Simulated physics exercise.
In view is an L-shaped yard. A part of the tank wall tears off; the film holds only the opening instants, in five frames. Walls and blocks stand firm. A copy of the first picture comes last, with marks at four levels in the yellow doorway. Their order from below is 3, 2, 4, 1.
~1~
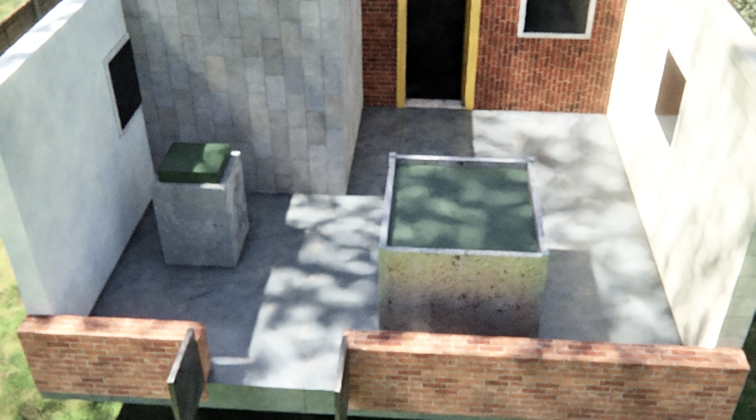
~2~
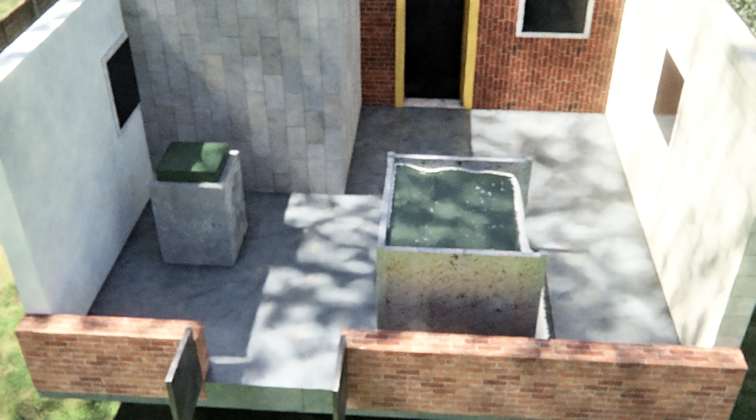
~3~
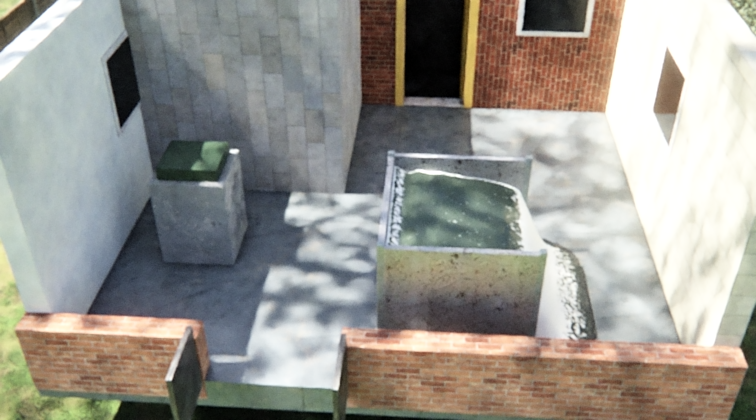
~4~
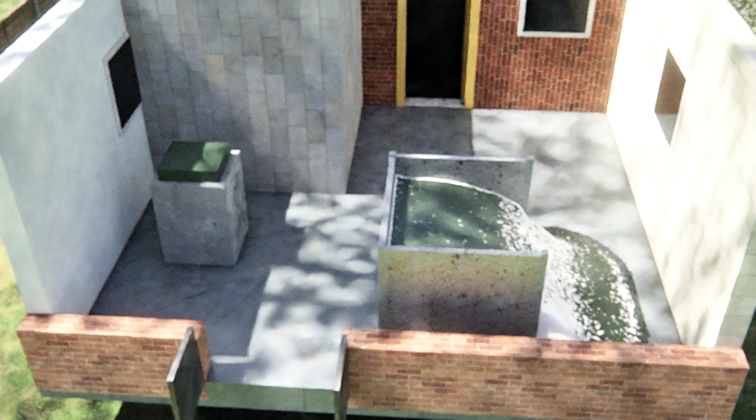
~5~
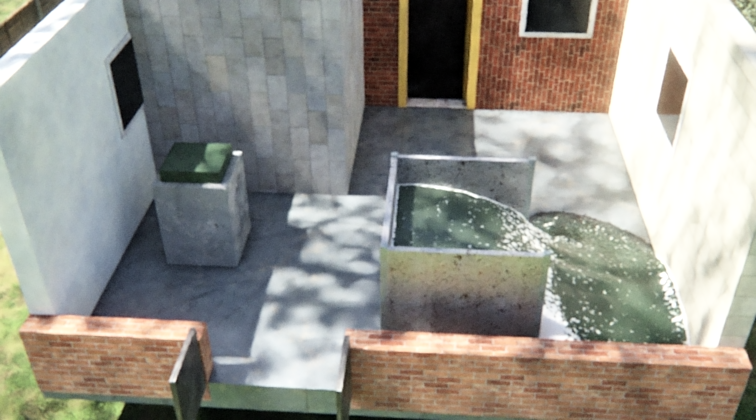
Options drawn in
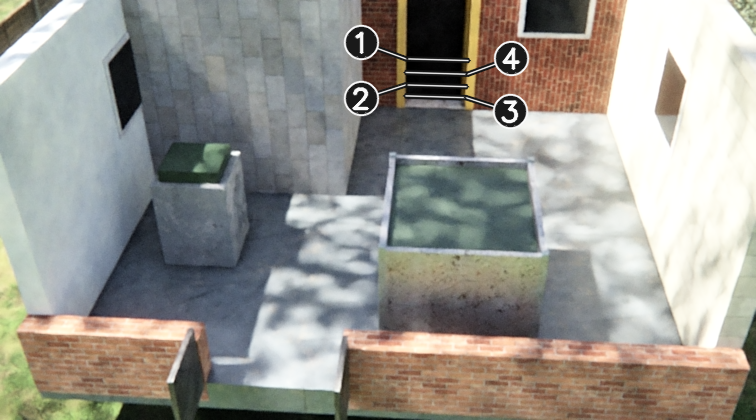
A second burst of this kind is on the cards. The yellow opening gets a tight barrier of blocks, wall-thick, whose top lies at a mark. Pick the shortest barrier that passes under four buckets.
The limit is 3.
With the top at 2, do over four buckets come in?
No, that is safe.
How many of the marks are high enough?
All of them.
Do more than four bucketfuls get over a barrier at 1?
No.
In white, 1 at (437, 59); 2 at (436, 85); 3 at (435, 96); 4 at (436, 73); from the bottom up 3, 2, 4, 1.
Choosing 1, nothing gets over.
Choosing 2, nothing gets over.
Choosing 3, a splash gets over, under a bucket.
Choosing 4, nothing gets over.
